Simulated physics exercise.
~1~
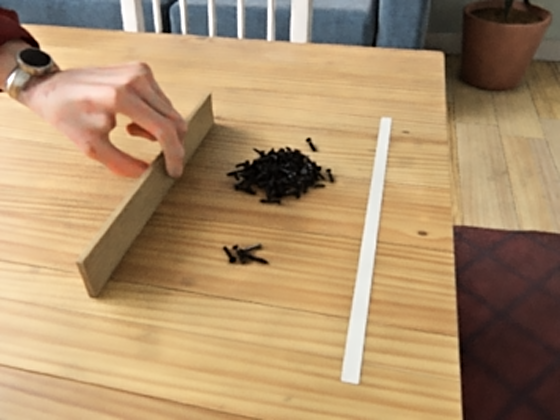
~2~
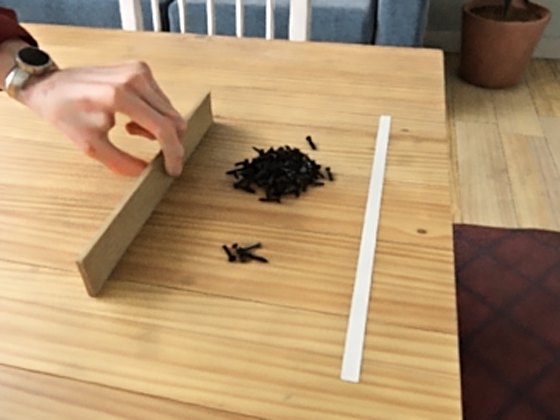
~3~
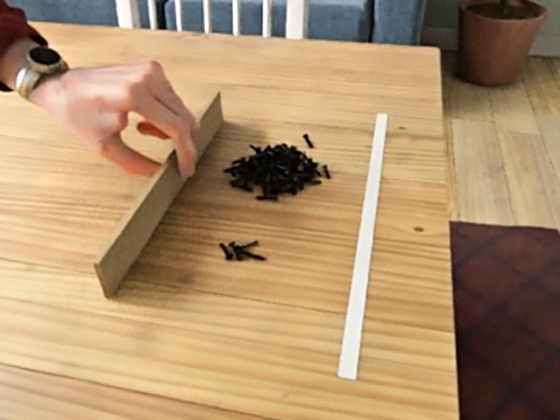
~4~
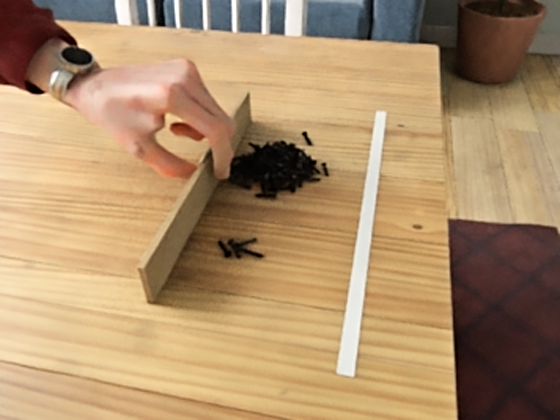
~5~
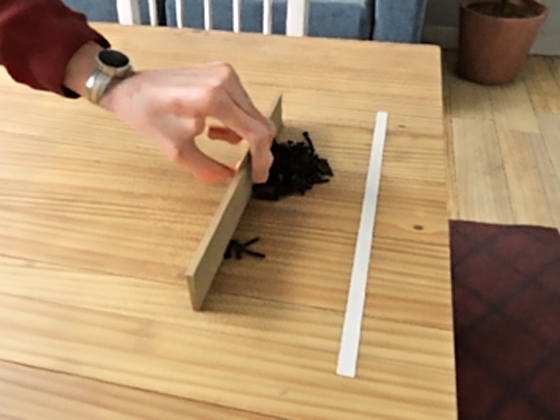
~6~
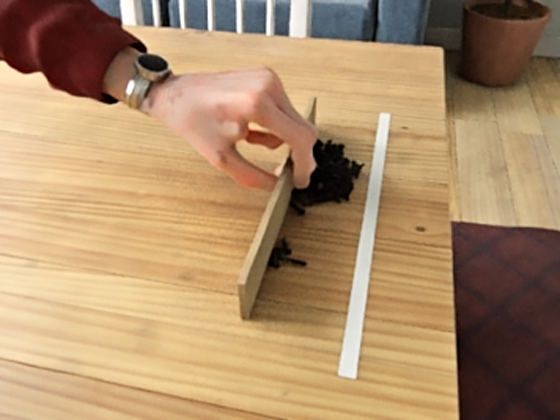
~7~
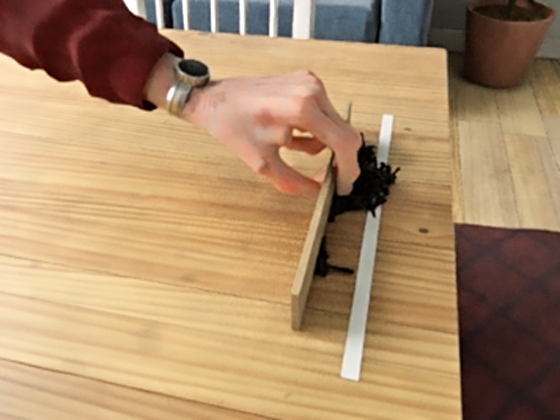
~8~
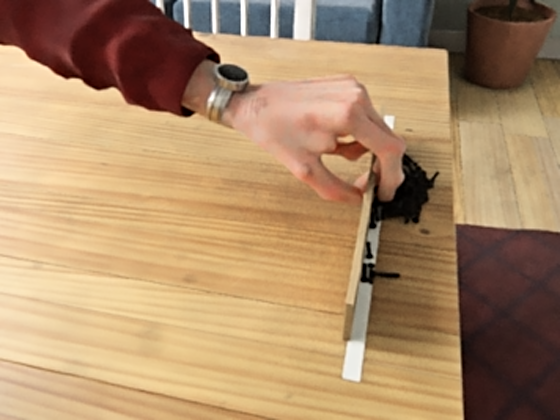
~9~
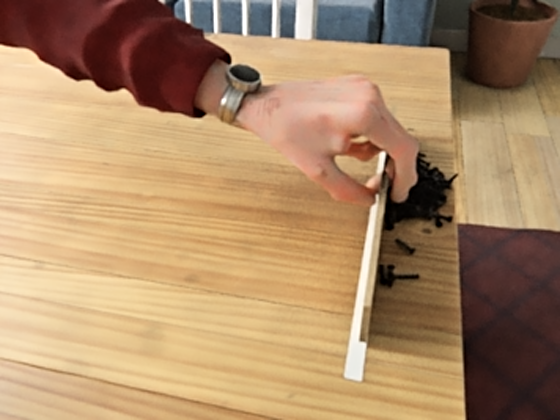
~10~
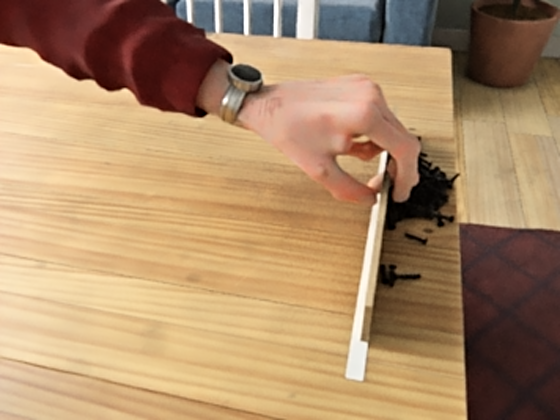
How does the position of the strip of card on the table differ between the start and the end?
At the start the card stands to the left of the black pieces, well away from the white tape. By the end it has moved right and stands at the tape, near the right edge of the table.
Hand sliding an upright strip of card rightward across a wooden table, pushing small black screws past white tape and stopping near the edge.
